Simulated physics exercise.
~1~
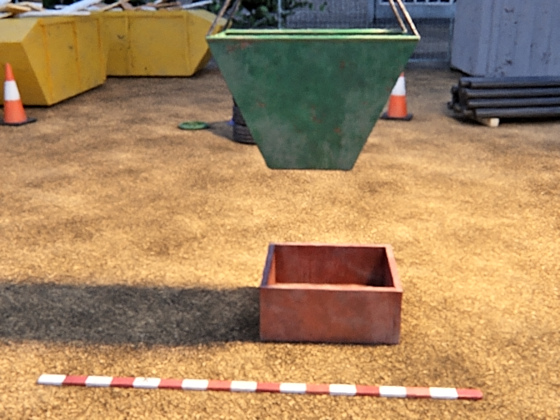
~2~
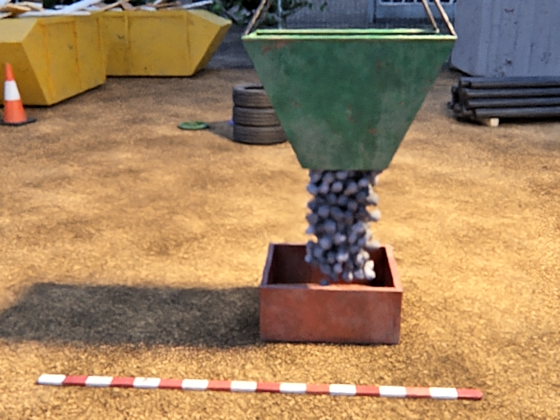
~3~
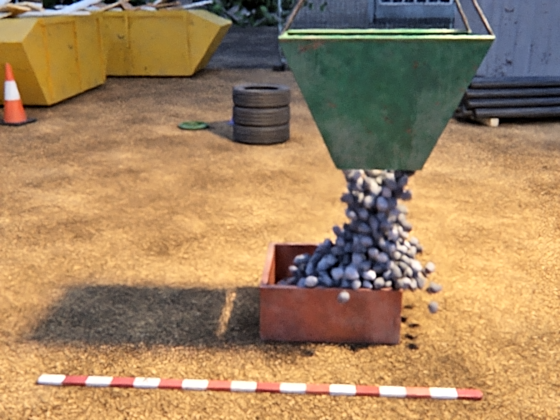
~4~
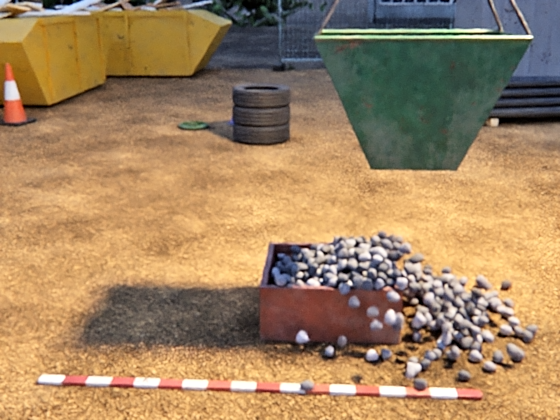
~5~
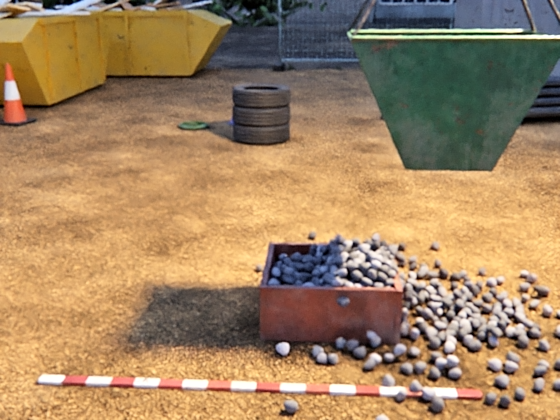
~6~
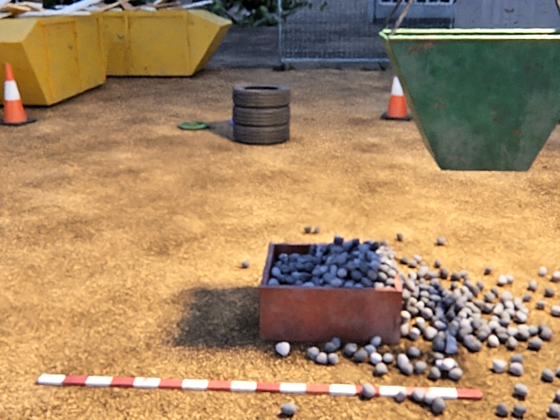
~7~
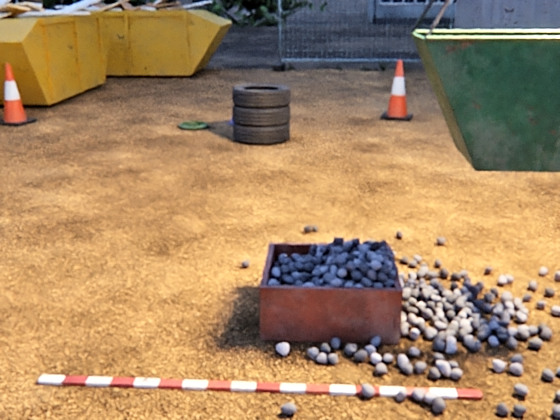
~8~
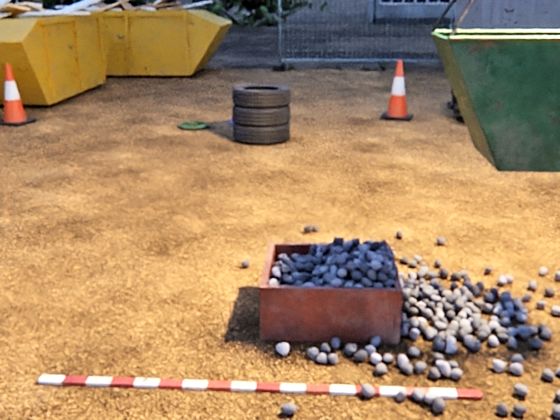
In the video, a green skip moves right above a reddish-brown open bin and drops a stream of grey cobbles from its underside. Most land in the bin, heaping up, while others spill over and scatter on the ground to the right as the emptied skip continues right.
